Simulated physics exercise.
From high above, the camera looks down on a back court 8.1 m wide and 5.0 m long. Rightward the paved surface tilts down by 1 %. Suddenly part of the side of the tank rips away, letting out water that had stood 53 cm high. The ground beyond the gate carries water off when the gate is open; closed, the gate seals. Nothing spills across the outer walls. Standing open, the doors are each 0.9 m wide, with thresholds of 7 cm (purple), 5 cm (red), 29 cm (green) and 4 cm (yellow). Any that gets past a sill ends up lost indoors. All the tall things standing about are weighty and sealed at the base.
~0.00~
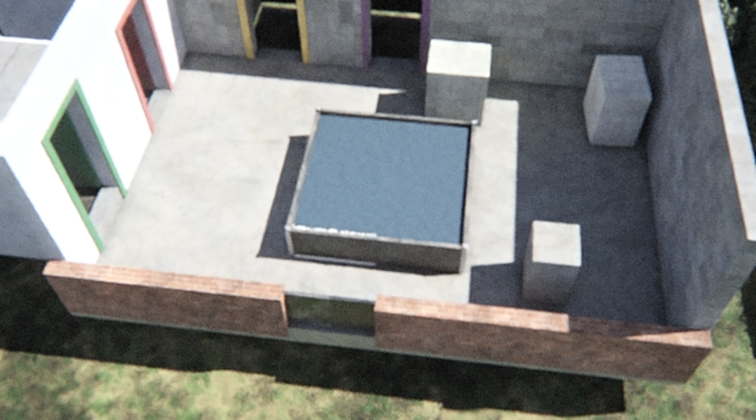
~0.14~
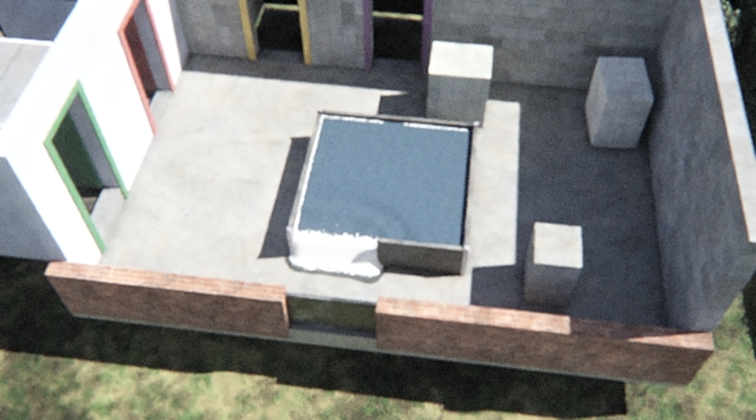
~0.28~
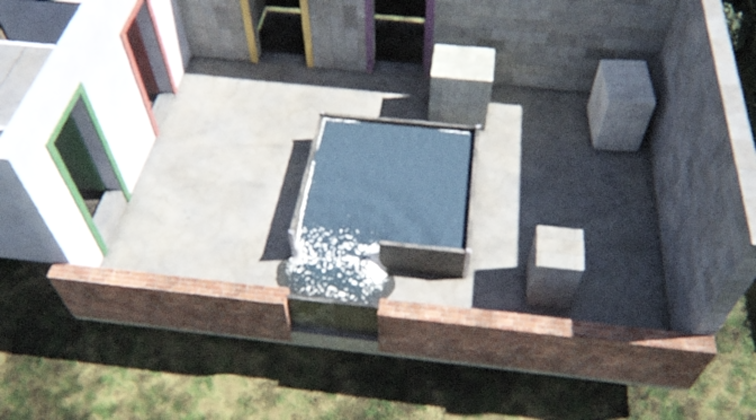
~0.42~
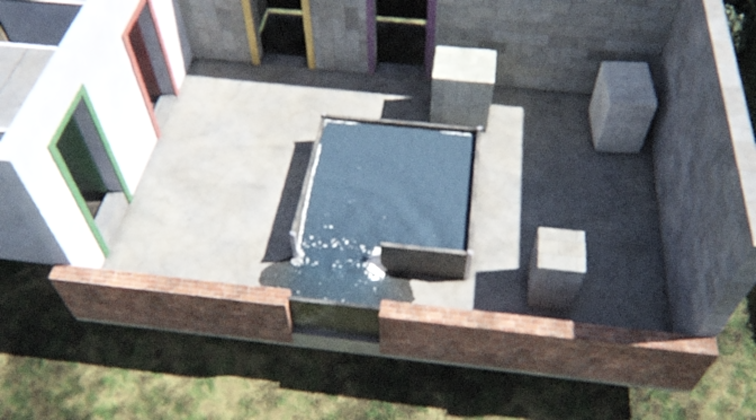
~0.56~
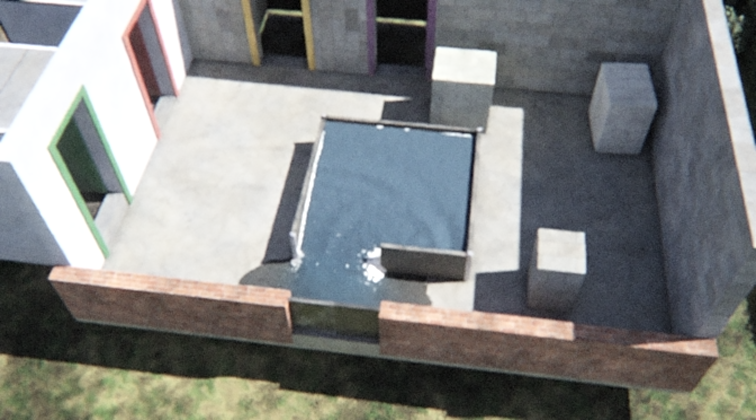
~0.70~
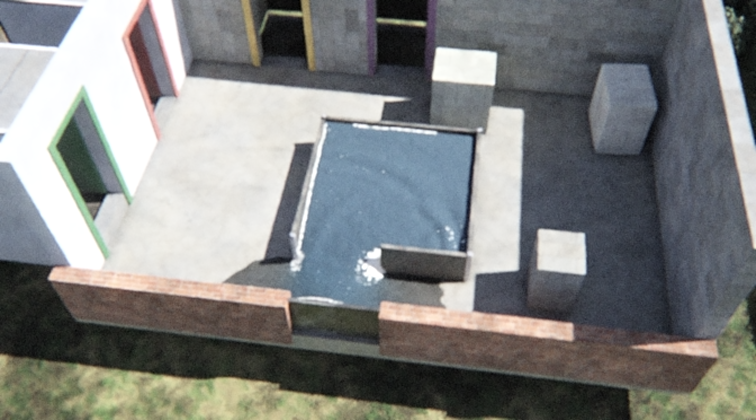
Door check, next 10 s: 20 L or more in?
My prediction: At the purple door the limit will not be outstripped. At the red door the limit will not be outstripped. At the green door the limit will not be outstripped. At the yellow door the limit will be outstripped.
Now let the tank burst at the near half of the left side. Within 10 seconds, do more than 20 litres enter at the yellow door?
At the yellow door the limit is exceeded.
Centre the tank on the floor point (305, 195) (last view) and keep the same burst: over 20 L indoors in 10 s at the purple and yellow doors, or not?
So the purple door keeps within it and the yellow door tops the limit.
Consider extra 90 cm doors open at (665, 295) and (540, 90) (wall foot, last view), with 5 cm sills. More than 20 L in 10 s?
More, more.
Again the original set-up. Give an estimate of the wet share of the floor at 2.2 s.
30 %.
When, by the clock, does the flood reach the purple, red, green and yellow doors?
The front reaches purple at 5.5 s, red at 2.8 s, green at 1.8 s, yellow at 4.5 s.
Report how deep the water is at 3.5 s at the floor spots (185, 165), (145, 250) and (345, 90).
About 9, 15 and 0 cm respectively.
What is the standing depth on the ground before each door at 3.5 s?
In centimetres, the purple door has 0, the red door 5, the green door 20 and the yellow door 0.
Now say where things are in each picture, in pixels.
The first picture shows still water, 53 cm deep, in the tank at (386, 177).
In the second picture, water pours out at (336, 252) and has run 0.7 m, to (379, 271); typically 10 cm deep outside, 53 cm at the tank's back.
In the third picture, the front is at (382, 296), 0.9 m from the gap at (338, 255); 0.9 m2 of floor is under water; 53 cm left at the back of the tank.
In the fourth picture, water pours out at (340, 257) and has run 1.2 m, to a hidden place; typically 9 cm deep outside, 53 cm at the tank's back.
In the fifth picture, water pours out at (339, 258) and has run 1.5 m, to a hidden place; typically 10 cm deep outside, 53 cm at the tank's back.
In the sixth picture, the front is at a hidden place, 1.8 m from the gap at (339, 258); 2.1 m2 of floor is under water; 53 cm left at the back of the tank.
After 1.4 s water covers 15 % of the floor and is deepest (42 cm) near (317, 322); purple door not reached, red door not reached, green door not reached, yellow door not reached.
After 2.2 s water covers 30 % of the floor and is deepest (40 cm) near (317, 322); purple door not reached, red door not reached, green door 21 cm at the sill, 0 L in, yellow door not reached.
After 3.5 s water covers 50 % of the floor and is deepest (30 cm) near (653, 363); purple door not reached, red door 5 cm at the sill, 0 L in, green door 20 cm at the sill, 0 L in, yellow door not reached.
After 6.0 s water covers 90 % of the floor and is deepest (19 cm) near (333, 312); purple door 4 cm at the sill, 0 L in, red door 5 cm at the sill, 1 L in, green door 13 cm at the sill, 0 L in, yellow door 10 cm at the sill, 26 L in.
After 10.0 s water covers 95 % of the floor and is deepest (15 cm) near (642, 122); purple door 8 cm at the sill, 5 L in, red door 4 cm at the sill, 1 L in, green door 7 cm at the sill, 0 L in, yellow door 8 cm at the sill, 82 L in.
